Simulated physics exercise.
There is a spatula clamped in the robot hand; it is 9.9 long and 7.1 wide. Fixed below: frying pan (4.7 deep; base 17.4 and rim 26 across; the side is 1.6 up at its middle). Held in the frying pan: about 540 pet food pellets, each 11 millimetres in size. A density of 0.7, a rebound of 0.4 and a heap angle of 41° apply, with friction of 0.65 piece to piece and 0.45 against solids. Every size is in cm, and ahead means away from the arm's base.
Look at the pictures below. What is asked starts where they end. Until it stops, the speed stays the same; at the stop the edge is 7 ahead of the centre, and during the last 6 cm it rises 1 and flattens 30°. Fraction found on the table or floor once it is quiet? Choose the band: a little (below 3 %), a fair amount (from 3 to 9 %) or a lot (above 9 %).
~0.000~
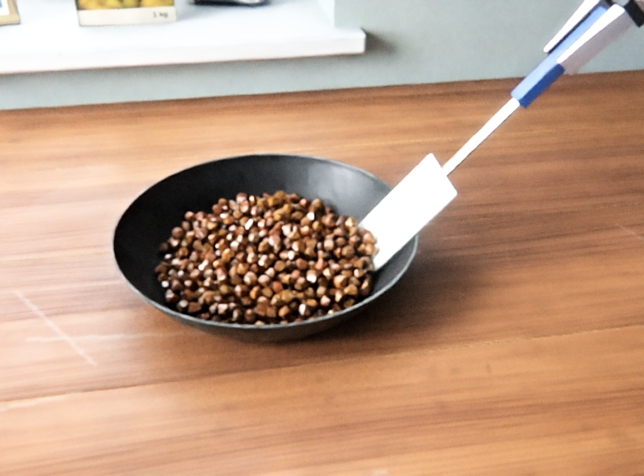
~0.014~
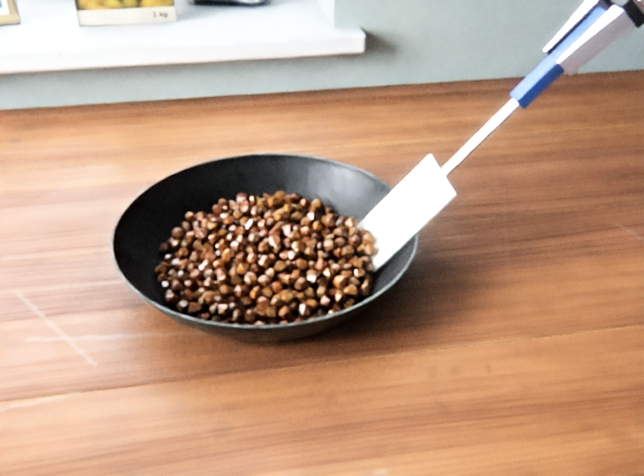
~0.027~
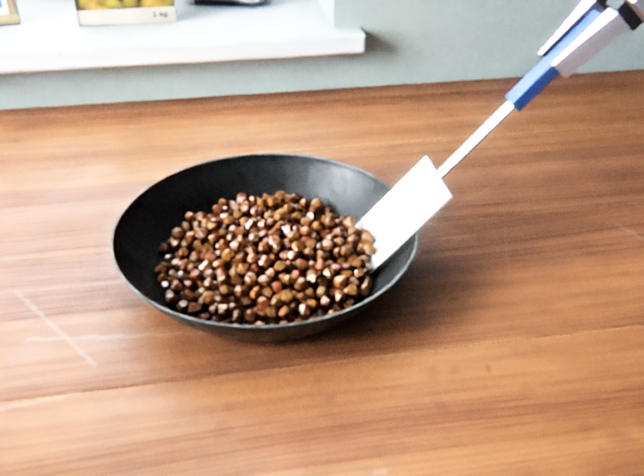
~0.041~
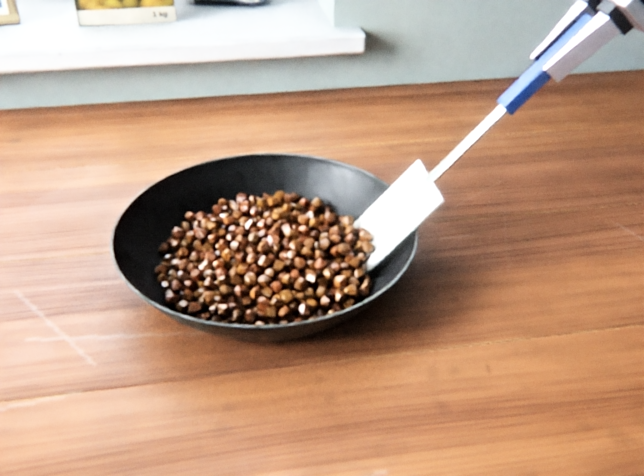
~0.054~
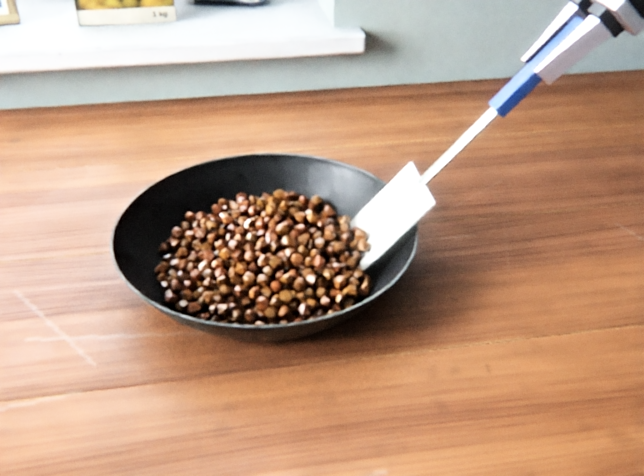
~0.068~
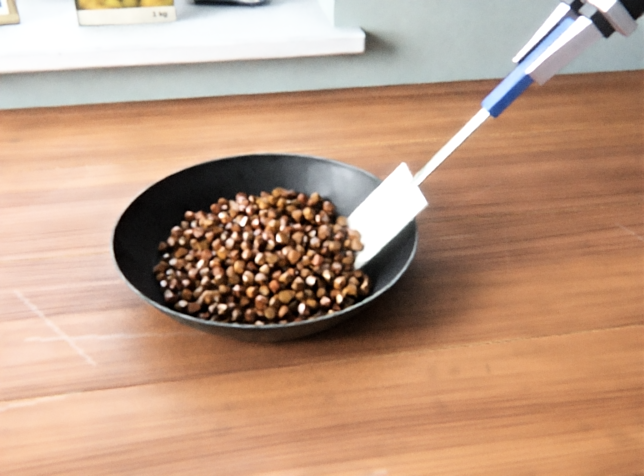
It is a little, below 3 %.
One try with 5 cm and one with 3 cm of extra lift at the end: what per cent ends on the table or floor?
You'd get some 0 per cent with the first setting and some 0 per cent with the second.
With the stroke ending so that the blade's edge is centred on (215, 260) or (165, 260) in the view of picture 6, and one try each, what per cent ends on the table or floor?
Estimates, in order: 0 % and 10 %.
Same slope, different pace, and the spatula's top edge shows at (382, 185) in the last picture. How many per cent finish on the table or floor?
That share would be about 5 percent.
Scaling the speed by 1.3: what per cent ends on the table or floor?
I'd put it around 0 per cent.
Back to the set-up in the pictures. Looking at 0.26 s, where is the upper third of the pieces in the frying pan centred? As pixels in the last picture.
(190, 245).
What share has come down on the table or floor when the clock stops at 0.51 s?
It comes to some 0 in a hundred.
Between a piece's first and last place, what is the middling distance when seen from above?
Level distance of around 4 cm.
By 0.16 s, sloping 48°, highest piece 4 above the table; 536 in the frying pan.
By 0.26 s, sloping 36°, highest piece 5 above the table; 536 in the frying pan.
By 0.51 s, sloping 18°, highest piece 6 above the table; 531 in the frying pan, 5 on the table or floor.
By 1.56 s, sloping 18°, highest piece 6 above the table; 531 in the frying pan, 5 on the table or floor.
Final count, 531 in the frying pan, 5 on the table or floor. That is 1 % on the table or floor.
